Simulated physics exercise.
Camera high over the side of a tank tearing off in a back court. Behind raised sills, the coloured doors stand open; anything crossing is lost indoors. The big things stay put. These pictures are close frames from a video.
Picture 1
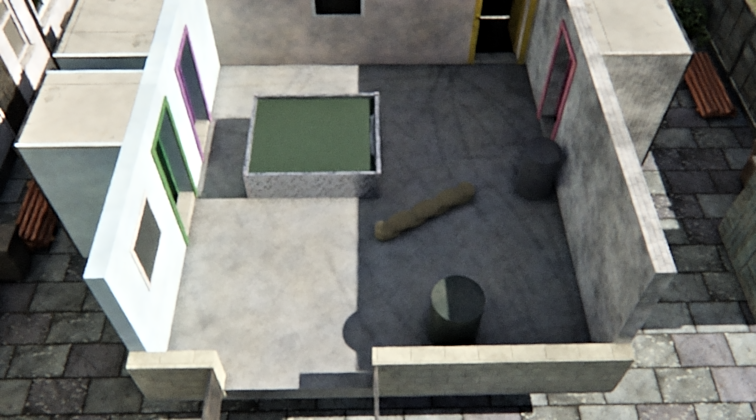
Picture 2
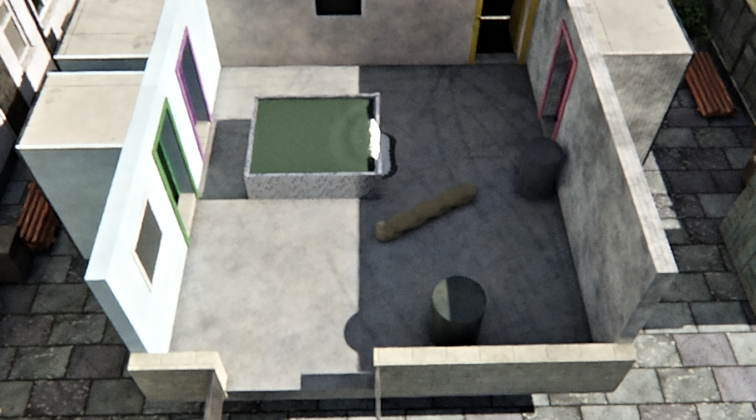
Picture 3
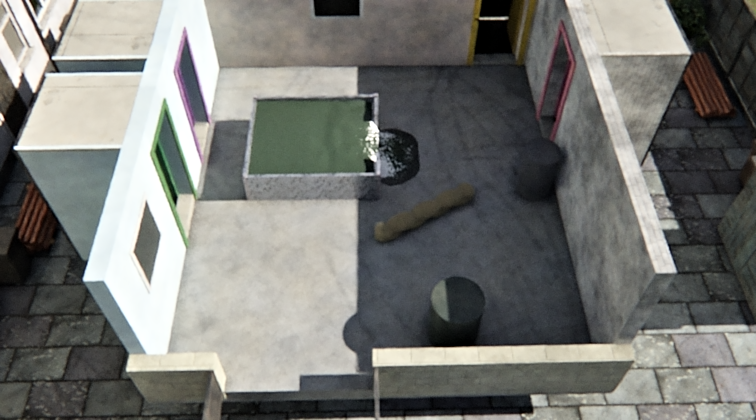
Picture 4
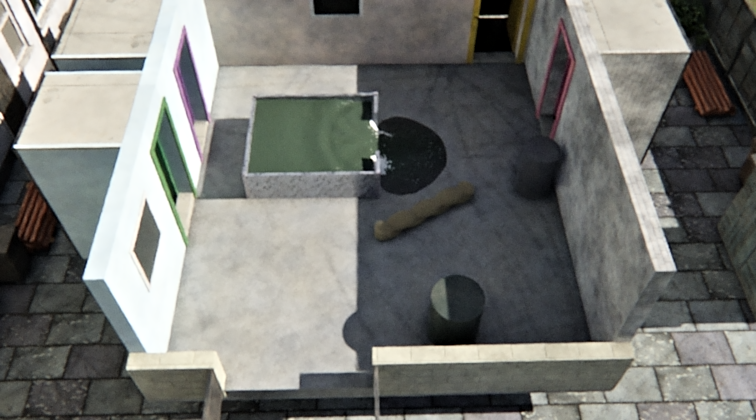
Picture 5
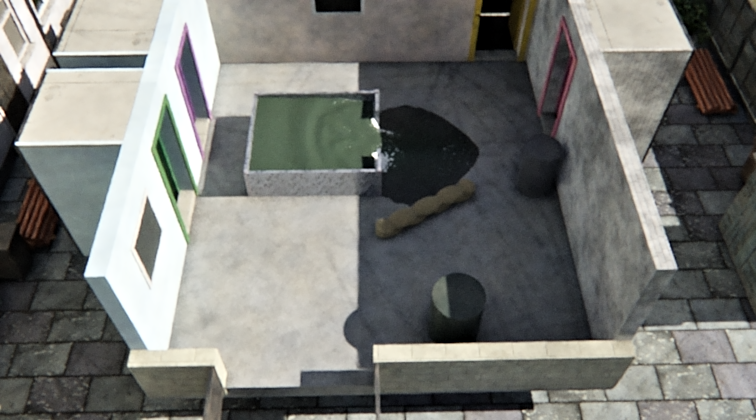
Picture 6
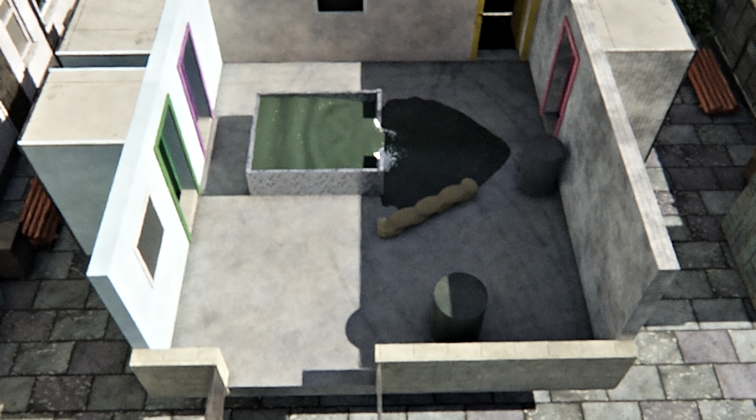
Water burst through the right side of a raised tank of green water in a walled courtyard, splashing onto the shaded floor and spreading rightward in a widening dark pool alongside a lumpy tan barrier.
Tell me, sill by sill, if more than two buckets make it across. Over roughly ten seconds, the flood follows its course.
As I see it, the purple door is not overrun past two buckets; the yellow door is overrun past two buckets; the green door is not overrun past two buckets; the pink door is overrun past two buckets.
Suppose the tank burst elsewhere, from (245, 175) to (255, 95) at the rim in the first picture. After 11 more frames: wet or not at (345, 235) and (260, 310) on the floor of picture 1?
First place still bare, second place drenched.
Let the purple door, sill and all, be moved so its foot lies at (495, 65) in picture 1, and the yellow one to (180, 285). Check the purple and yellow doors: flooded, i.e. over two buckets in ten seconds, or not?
The purple door gets past the limit, and the yellow door comes up short as well.
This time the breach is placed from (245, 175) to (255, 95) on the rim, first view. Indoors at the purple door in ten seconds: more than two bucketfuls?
I'd say the purple door crosses the line.
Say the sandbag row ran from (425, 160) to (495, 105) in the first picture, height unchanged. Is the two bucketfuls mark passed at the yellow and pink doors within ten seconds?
As I see it, the yellow door tops the limit and the pink door remains within the limit.
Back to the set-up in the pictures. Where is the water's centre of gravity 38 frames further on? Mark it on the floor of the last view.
My guess is about (413, 148).
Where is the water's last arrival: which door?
My answer: The purple-painted one.
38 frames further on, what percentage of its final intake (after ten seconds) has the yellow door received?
Near 75 %, I'd say.
A moment on, water covers 20 % of the floor; the purple door not reached, the yellow door not reached, the green door not reached, the pink door wet at the sill, nothing in.
Next, water covers 30 % of the floor; the purple door not reached, the yellow door wet at the sill, nothing in, the green door not reached, the pink door over two buckets in.
Then, water covers 35 % of the floor; the purple door not reached, the yellow door over two buckets in, the green door not reached, the pink door far over two buckets in.
Later, water covers 55 % of the floor; the purple door not reached, the yellow door far over two buckets in, the green door wet at the sill, nothing in, the pink door far over two buckets in.
In the end, water covers 75 % of the floor; the purple door wet at the sill, nothing in, the yellow door far over two buckets in, the green door wet at the sill, nothing in, the pink door far over two buckets in.
